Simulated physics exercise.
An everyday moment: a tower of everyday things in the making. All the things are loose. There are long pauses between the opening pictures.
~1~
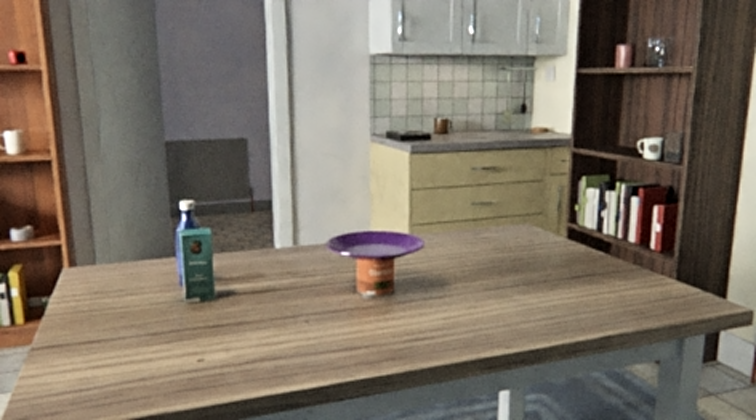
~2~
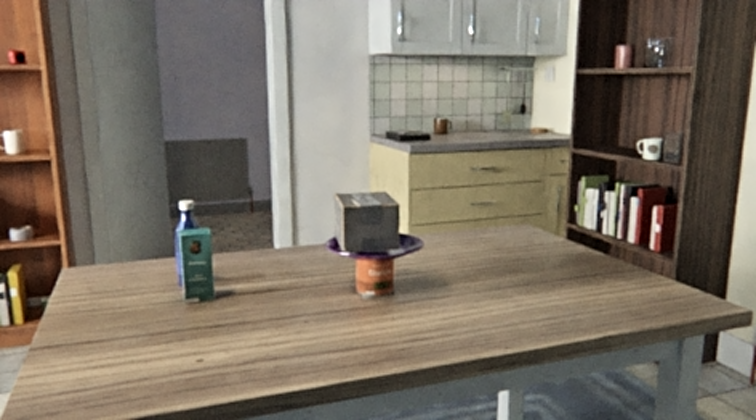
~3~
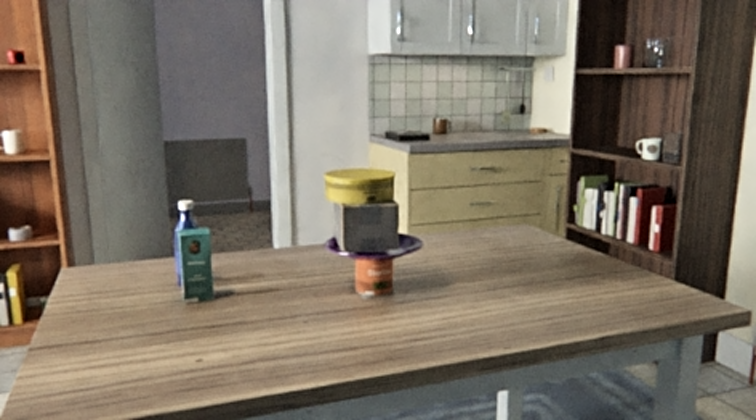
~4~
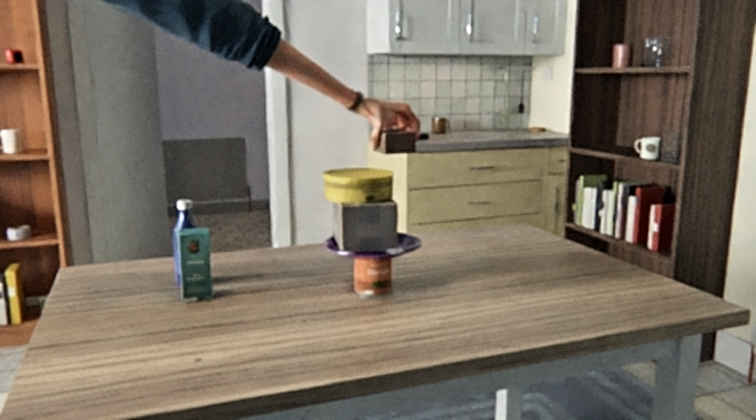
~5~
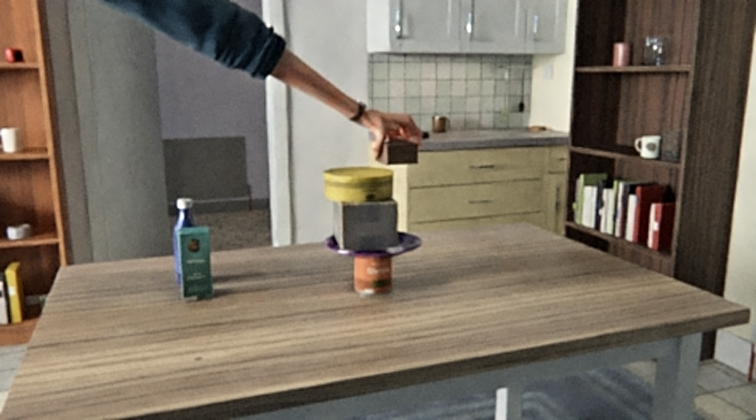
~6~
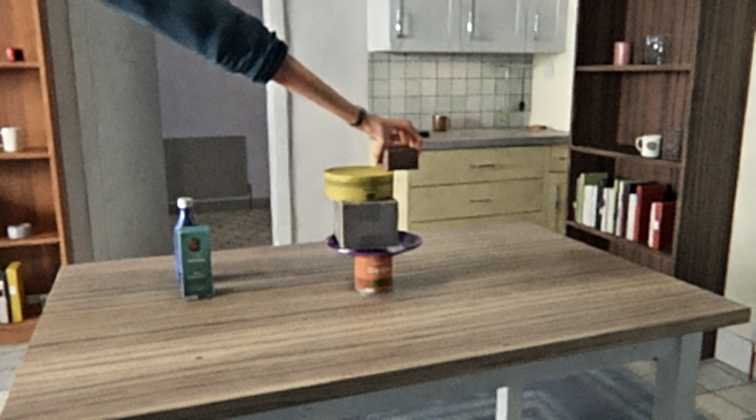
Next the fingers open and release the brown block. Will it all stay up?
It comes apart.
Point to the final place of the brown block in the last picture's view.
Near (459, 265).
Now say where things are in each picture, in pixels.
In the first frame, the last thing is not in view yet; turquoise carton (197, 265).
In the second frame, the last thing is not in view yet.
In the third frame, the last thing is not in view yet; yellow tub (360, 186).
In the fourth frame, still above its spot; brown block (394, 142); turquoise carton (195, 265).
In the fifth frame, still above its spot; brown block (396, 152).
In the sixth frame, set down, still held; brown block (397, 158); yellow tub (360, 183).
Then, 0.30 s on from there, brown block now fallen.
Then, 0.40 s on from there, things are still on the move.
Then, 0.60 s on from there, as before.
In the end, fallen, brown block; the other 6 unmoved. At the end, from the last picture's camera, brown block near (459, 265). The pile gives way.
